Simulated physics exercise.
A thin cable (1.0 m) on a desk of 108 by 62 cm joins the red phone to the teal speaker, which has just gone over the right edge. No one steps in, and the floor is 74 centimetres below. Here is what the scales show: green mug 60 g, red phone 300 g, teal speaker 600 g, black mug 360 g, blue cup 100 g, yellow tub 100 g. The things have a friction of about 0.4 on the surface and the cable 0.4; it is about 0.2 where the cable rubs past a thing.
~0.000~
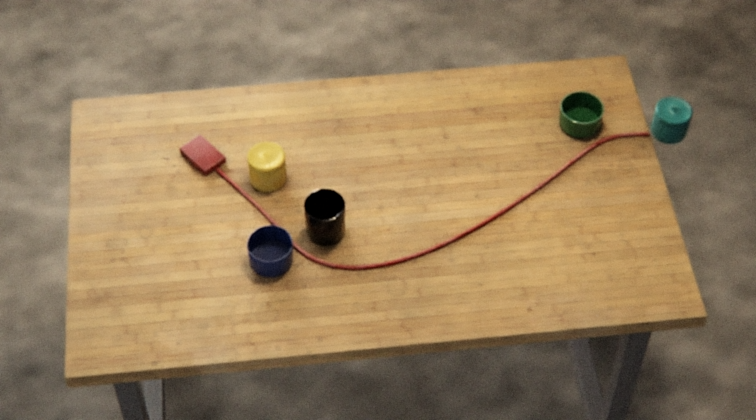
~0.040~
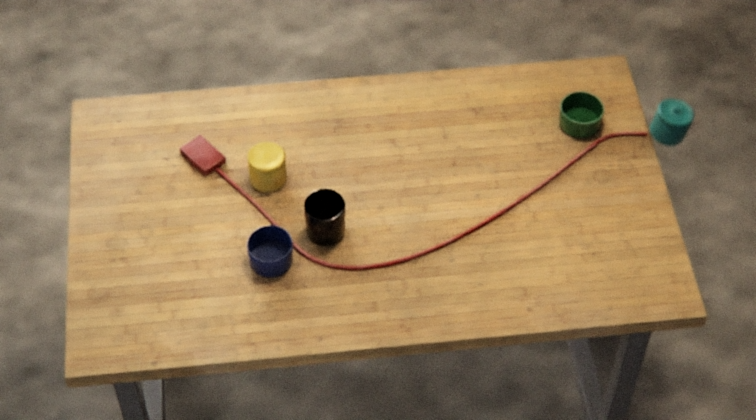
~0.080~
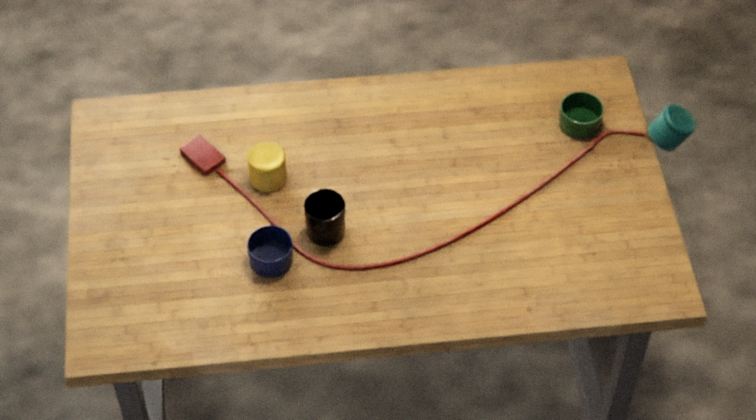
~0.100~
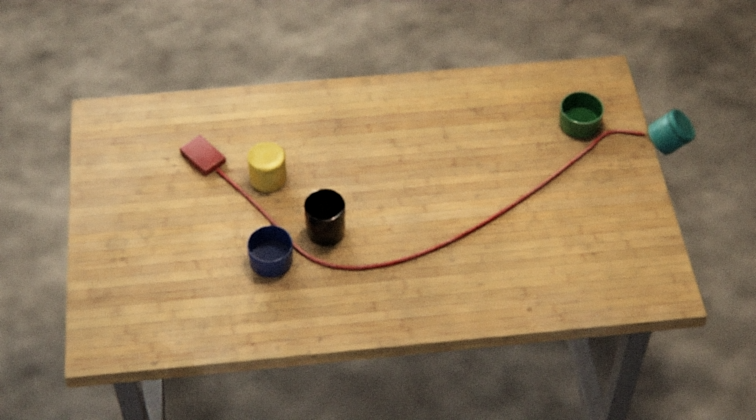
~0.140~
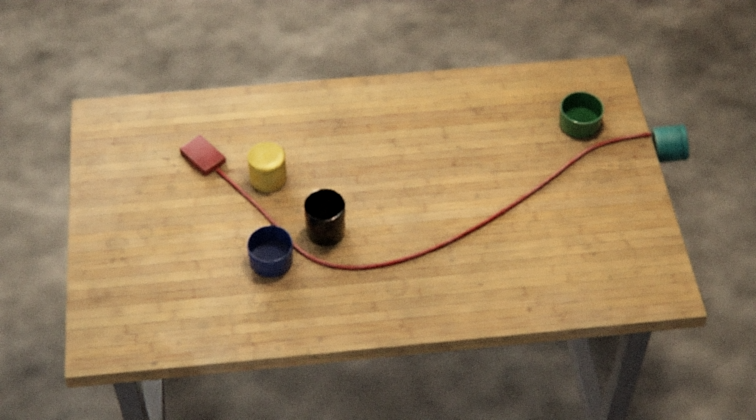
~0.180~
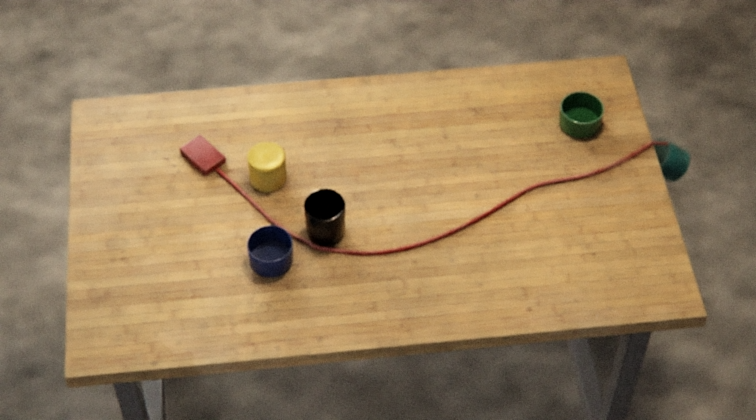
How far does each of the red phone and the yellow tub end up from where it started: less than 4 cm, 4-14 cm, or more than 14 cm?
In order: The red phone goes far. The yellow tub goes some way.
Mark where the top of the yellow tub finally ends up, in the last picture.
(311, 148).
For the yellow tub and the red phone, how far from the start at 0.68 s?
I'd say the yellow tub is some 8 cm out, the red phone some 20 cm.
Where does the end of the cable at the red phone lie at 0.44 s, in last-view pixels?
Roughly at pixel (259, 192).
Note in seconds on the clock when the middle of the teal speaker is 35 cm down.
0.65 s.
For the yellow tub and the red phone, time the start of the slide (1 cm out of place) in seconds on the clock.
On the clock, yellow tub 0.38 s and red phone 0.24 s.
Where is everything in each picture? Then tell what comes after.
The first picture shows red phone (203, 152); yellow tub (266, 155); cable runs through (528, 195) (435, 248) (330, 265) (256, 205).
The second picture shows teal speaker (675, 111); cable runs through (435, 248) (256, 205).
The third picture shows teal speaker (672, 128); cable runs through (435, 248) (256, 205).
The fourth picture shows teal speaker (672, 132); cable runs through (435, 248) (256, 205).
The fifth picture shows teal speaker (670, 144); cable runs through (436, 248) (256, 205).
The sixth picture shows red phone (203, 152); yellow tub (266, 156); cable runs through (634, 154) (541, 184) (447, 234) (256, 205).
By 0.4 s, the cable's tail end at (259, 192); red phone 9 cm off its start, yellow tub 2 cm off its start, teal speaker over the edge.
By 0.7 s, the cable's tail end at (310, 191); red phone 19 cm off its start, yellow tub 8 cm off its start, teal speaker over the edge.
By 0.9 s, the cable's tail end at (380, 207); red phone 31 cm off its start at (357, 202), yellow tub 8 cm off its start at (311, 148), black mug 13 cm off its start at (353, 150).
By 1.2 s, the cable's tail end at (501, 198); red phone 51 cm off its start, yellow tub 8 cm off its start, black mug 13 cm off its start.
By 2.4 s, the cable's tail end at (541, 196); red phone 58 cm off its start at (519, 194), yellow tub 8 cm off its start at (311, 148), black mug 13 cm off its start at (353, 150), teal speaker over the edge.
